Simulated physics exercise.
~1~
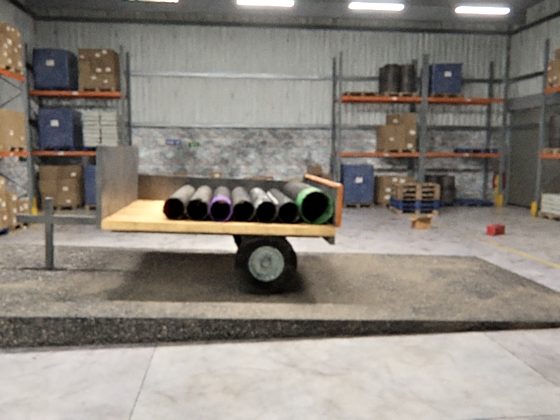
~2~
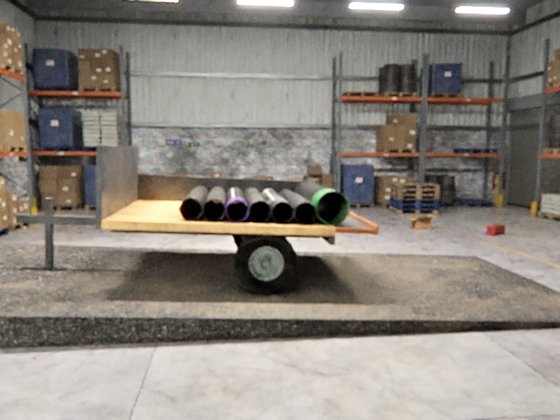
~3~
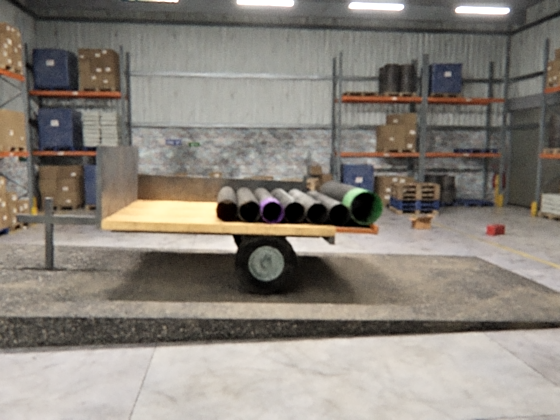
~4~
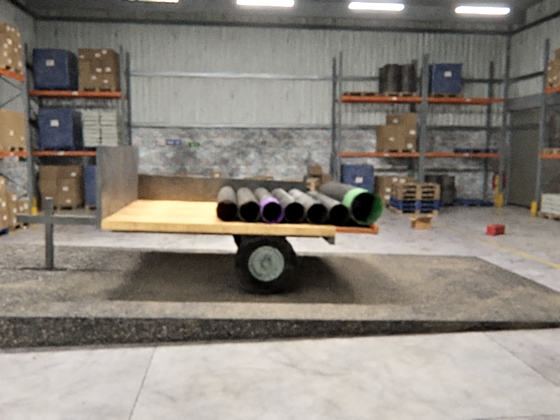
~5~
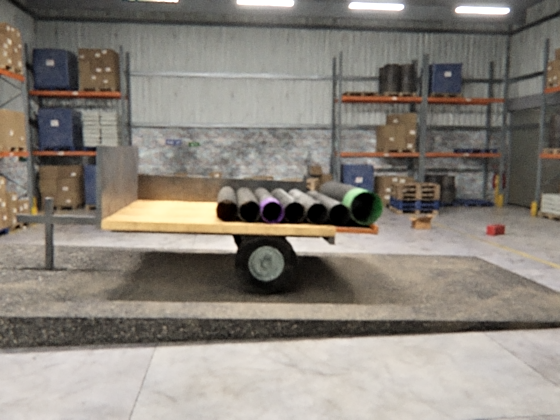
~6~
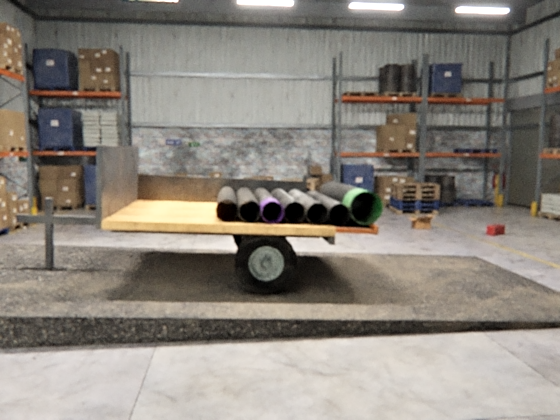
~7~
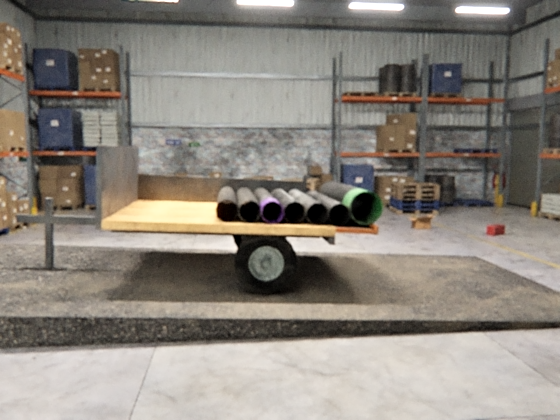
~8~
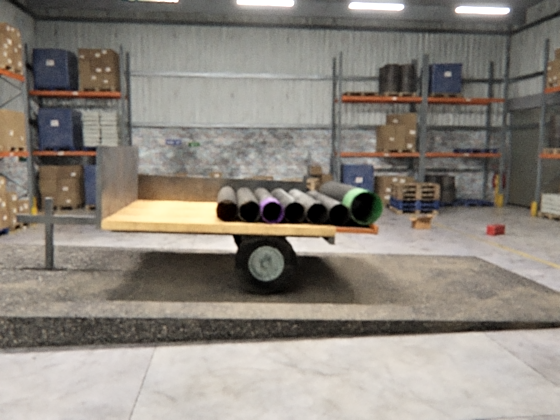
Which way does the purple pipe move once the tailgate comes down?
The purple pipe moves to the right along the trailer bed before coming to rest.
